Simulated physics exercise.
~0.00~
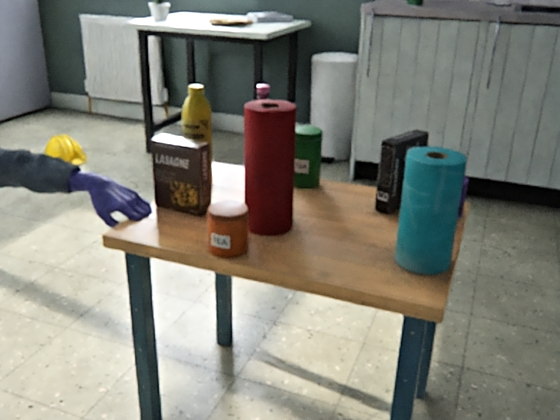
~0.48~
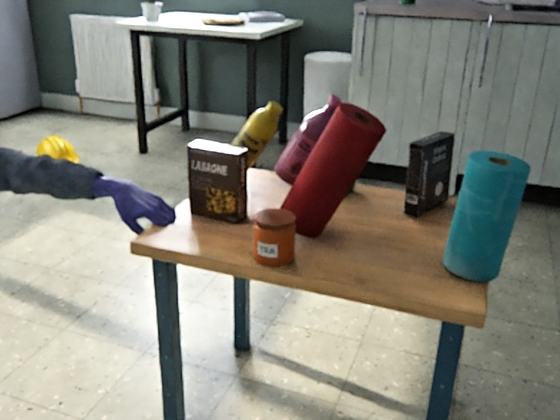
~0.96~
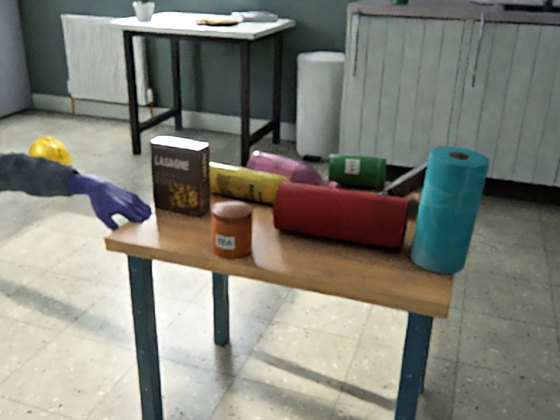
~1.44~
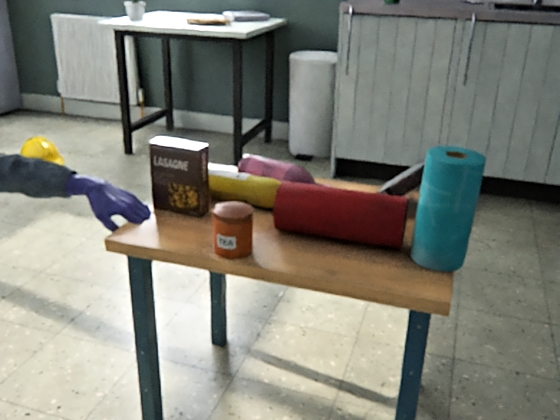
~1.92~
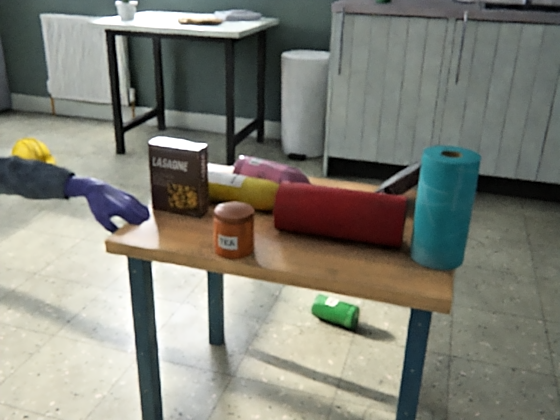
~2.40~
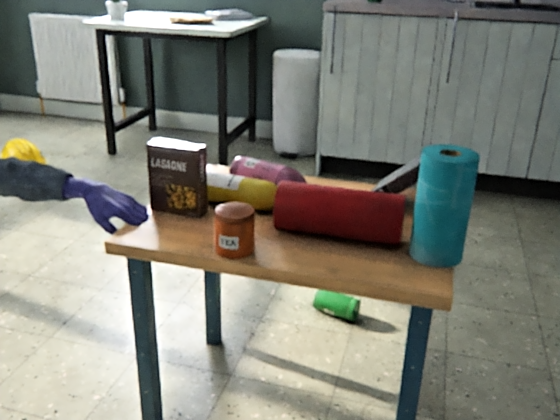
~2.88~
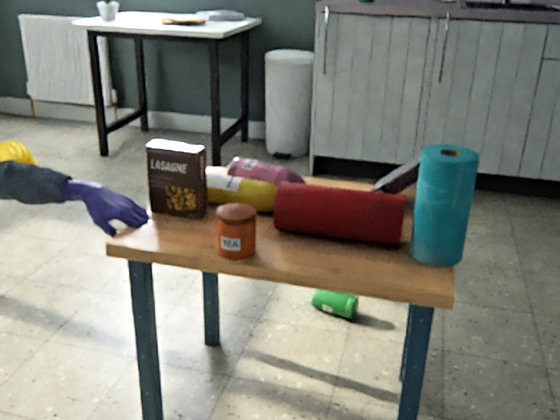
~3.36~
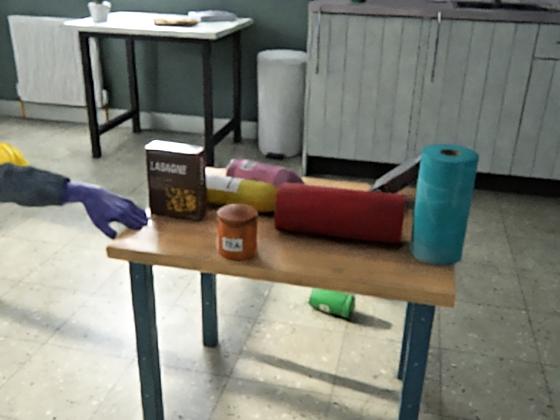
On a jolted side table, several items topple and a green jar falls off.
